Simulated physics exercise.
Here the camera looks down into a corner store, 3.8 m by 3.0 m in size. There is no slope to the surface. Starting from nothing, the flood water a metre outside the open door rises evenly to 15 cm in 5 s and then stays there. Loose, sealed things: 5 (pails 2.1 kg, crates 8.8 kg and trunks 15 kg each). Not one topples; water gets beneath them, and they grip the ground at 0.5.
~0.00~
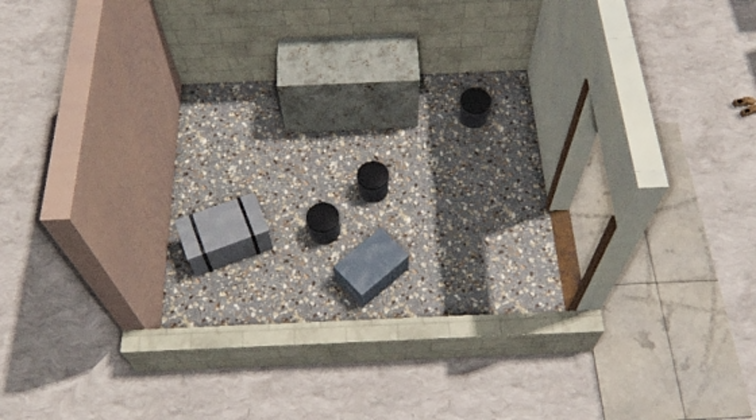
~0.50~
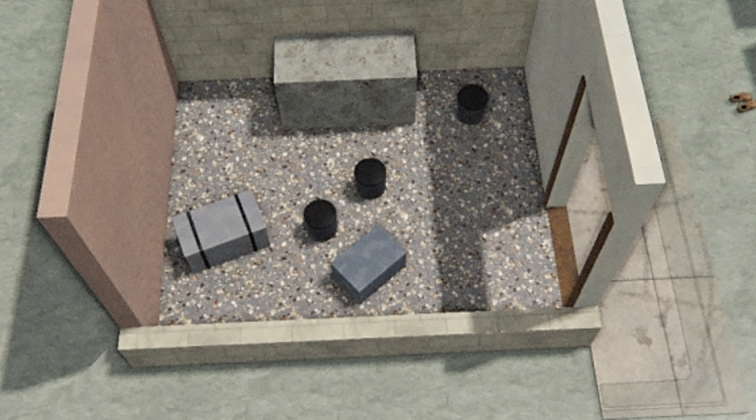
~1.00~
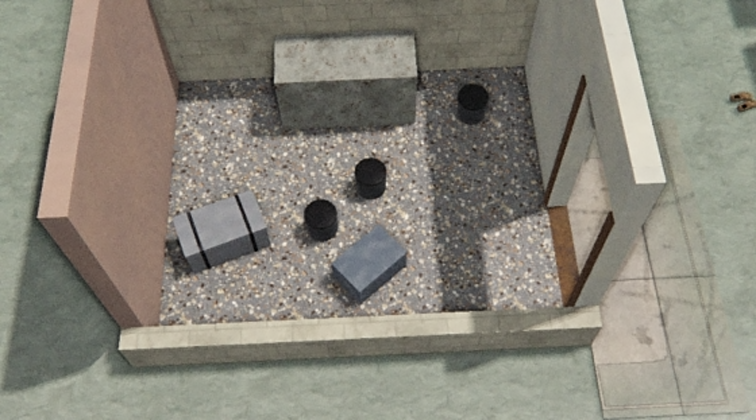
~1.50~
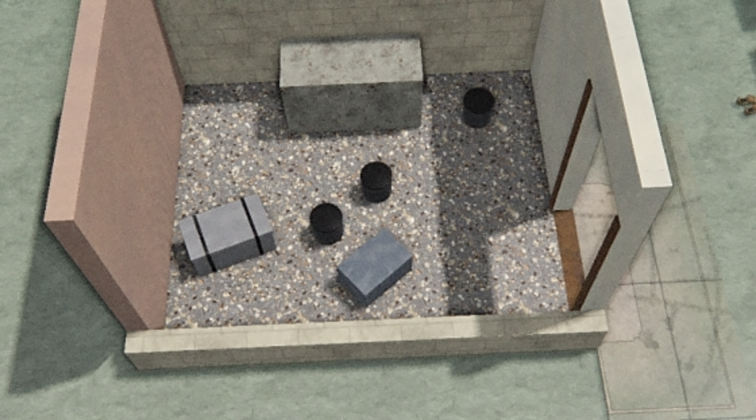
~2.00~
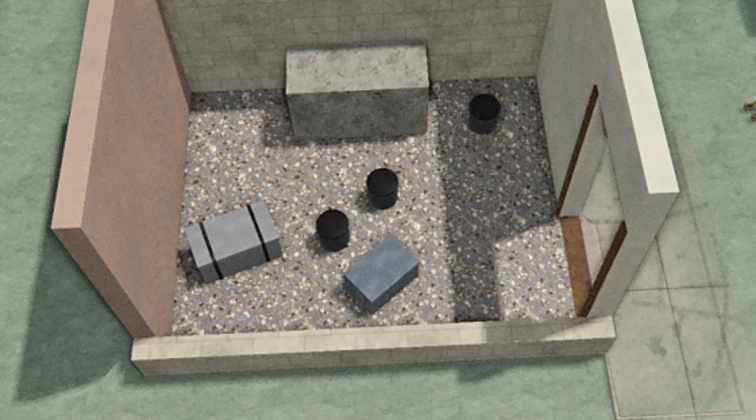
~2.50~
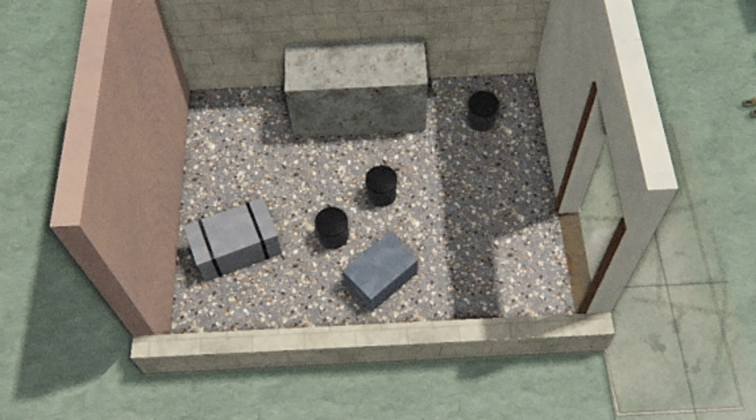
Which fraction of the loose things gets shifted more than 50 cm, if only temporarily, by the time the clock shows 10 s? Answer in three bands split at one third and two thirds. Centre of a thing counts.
Two thirds or more.
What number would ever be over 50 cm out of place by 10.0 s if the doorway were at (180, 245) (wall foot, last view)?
Then the count would be 4.
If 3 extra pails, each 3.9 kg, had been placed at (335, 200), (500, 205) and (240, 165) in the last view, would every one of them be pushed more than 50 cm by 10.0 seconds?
Order as given - above the limit, inside the limit, above the limit.
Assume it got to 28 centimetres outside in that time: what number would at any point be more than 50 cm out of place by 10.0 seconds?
The count would be 5.
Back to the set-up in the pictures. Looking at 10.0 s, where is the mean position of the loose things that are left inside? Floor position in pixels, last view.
The average lands around (282, 144).
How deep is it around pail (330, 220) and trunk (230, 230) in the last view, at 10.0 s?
I'd put it at 10 cm and 8 cm respectively.
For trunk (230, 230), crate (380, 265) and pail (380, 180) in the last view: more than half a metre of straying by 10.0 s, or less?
So that's beyond it for the first, beyond it for the second and beyond it for the last.
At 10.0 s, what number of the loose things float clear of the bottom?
The count is 4.
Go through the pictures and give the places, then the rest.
A pail at (323, 217) rests on the ground; a pail at (476, 100) rests on the ground; water covers 0.0 m2; 0 of 5 have shifted, in the first picture.
A pail at (320, 214), on the bottom; a pail at (473, 97), on the bottom; water covers 0.0 m2; 0 of 5 have shifted, in the second picture.
A pail at (320, 214) rests on the ground; a pail at (473, 97), on the bottom; water covers 0.0 m2; 0 of 5 have shifted, in the third picture.
A pail at (326, 217), on the bottom; a pail at (479, 100), on the bottom; 0.0 m2 under water; 0 of 5 have shifted, in the fourth picture.
A pail at (332, 224) rests on the ground; a pail at (485, 106), on the bottom; 0.0 m2 under water; 0 of 5 have shifted, in the fifth picture.
A pail at (331, 221) rests on the ground; a pail at (484, 103) rests on the ground; 0.0 m2 under water; 0 of 5 have shifted, in the sixth picture.
After 3.5 s 0 of 5 are over 50 cm from their spots; 0 afloat.
After 4.5 s 0 of 5 are over 50 cm from their spots; 0 afloat.
After 7.0 s 2 of 5 are over 50 cm from their spots; 2 afloat.
After 10.0 s 4 of 5 are over 50 cm from their spots, and 4 have been at some point; 4 afloat.
